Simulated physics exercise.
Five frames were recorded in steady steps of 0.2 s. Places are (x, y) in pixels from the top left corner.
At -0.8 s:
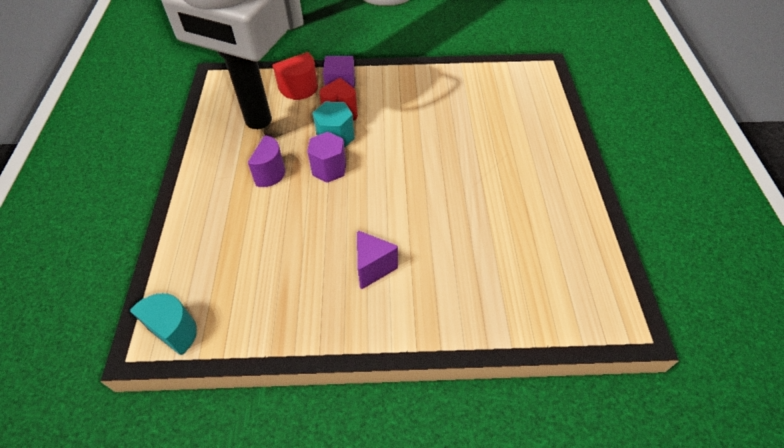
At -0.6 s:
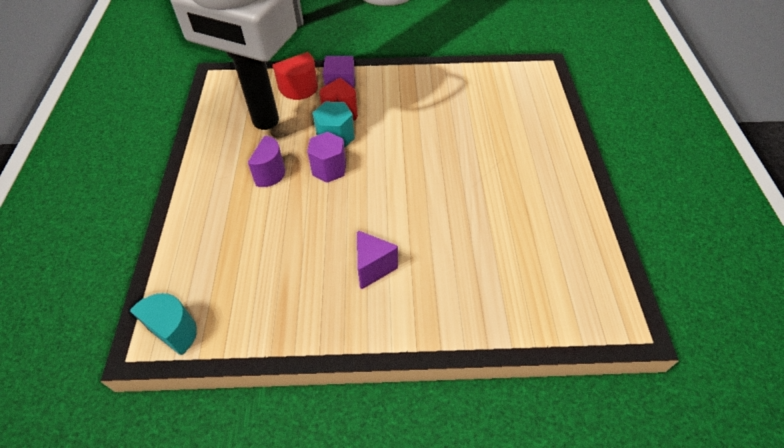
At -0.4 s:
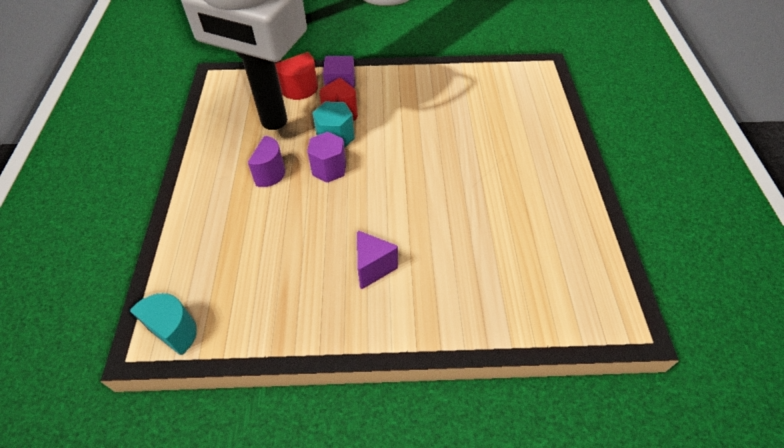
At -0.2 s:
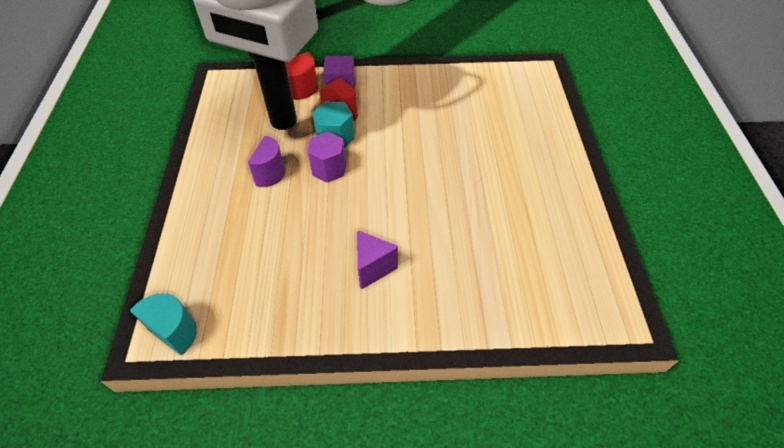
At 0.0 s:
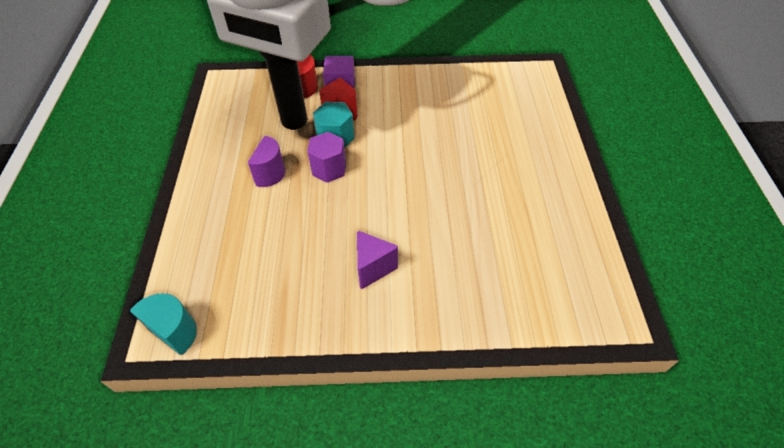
On a light wooden board edged in black and set on green turf, a robot arm's black rod moves slightly rightward in front of a red block toward a turquoise hexagon, while the scattered purple, red and turquoise blocks stay still.
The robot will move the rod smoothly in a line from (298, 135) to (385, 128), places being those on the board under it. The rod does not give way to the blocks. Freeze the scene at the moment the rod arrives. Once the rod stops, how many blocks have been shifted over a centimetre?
The count will be 1.
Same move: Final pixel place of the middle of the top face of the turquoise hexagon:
The middle of its upper face will lie at (397, 123).
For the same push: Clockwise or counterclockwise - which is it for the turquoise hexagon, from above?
Looking down, it rotates clockwise.
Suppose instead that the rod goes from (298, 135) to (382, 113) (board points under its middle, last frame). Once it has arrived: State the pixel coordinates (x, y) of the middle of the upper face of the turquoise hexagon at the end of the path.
It comes to (369, 114).
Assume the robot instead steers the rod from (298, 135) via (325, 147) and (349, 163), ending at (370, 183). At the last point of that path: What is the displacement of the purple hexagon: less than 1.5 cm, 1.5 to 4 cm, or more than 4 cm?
The distance will be 1.5 to 4 cm.
What follows on the original path. One third of the way, rod (325, 119); turquoise hexagon (355, 114), turned 15° clockwise.
Two thirds of the way, rod (355, 117); turquoise hexagon (379, 119), turned 50° clockwise.
At the end, rod (384, 114); turquoise hexagon (397, 123), turned 95° clockwise; red heart block unmoved.
